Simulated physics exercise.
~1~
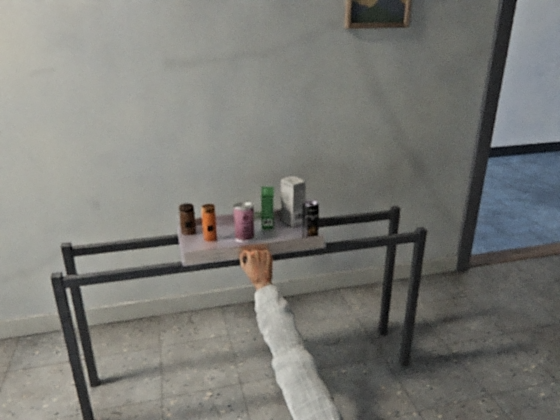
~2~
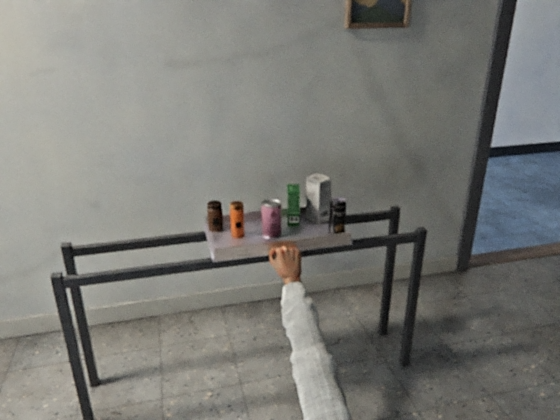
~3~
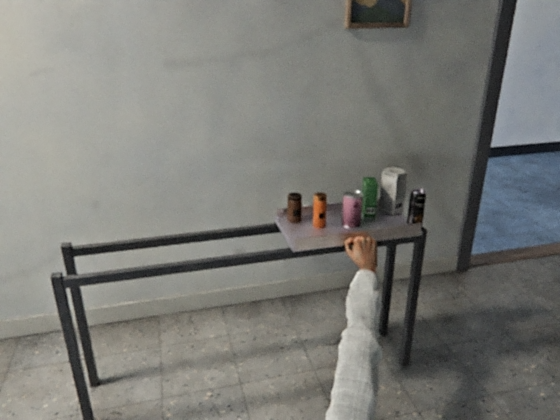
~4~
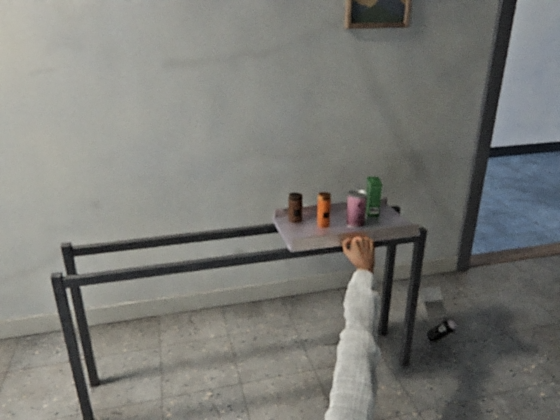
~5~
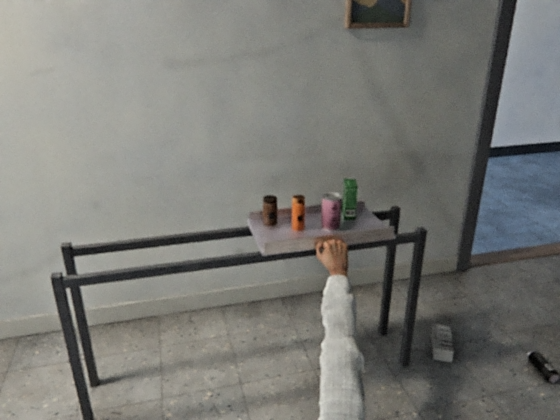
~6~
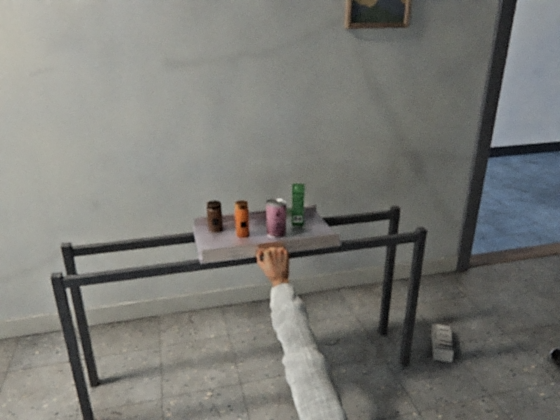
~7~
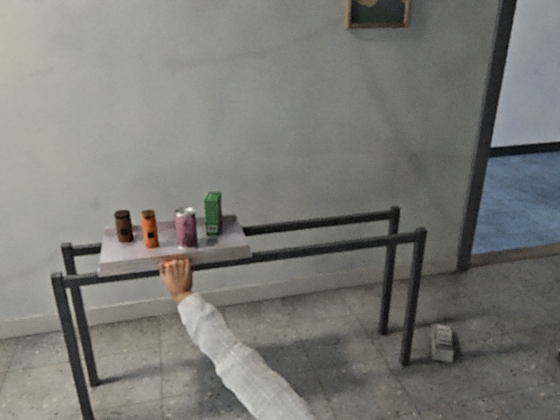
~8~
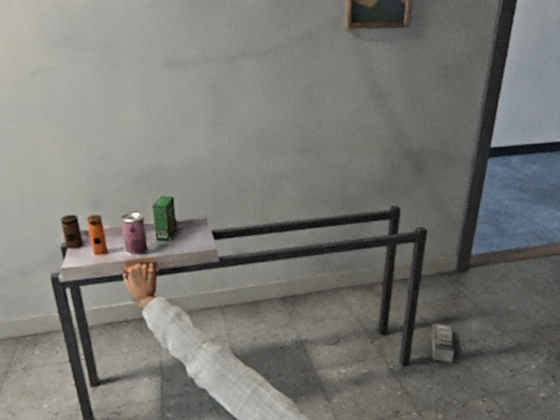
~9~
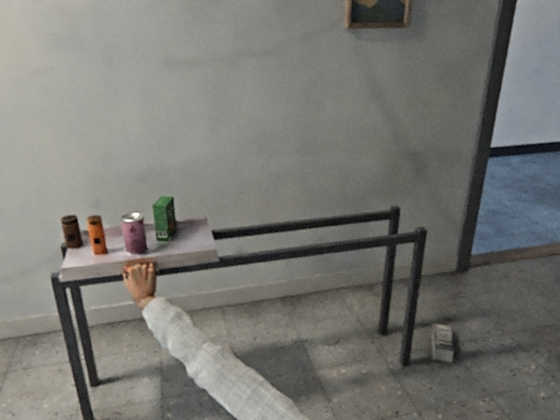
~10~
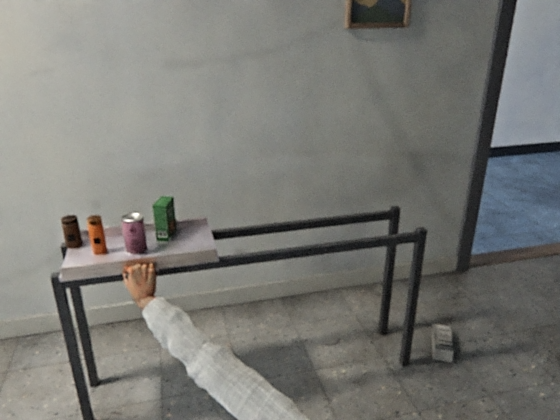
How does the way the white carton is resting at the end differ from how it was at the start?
At the start the white carton stood upright on the tray, but by the end it was lying on its side on the floor.
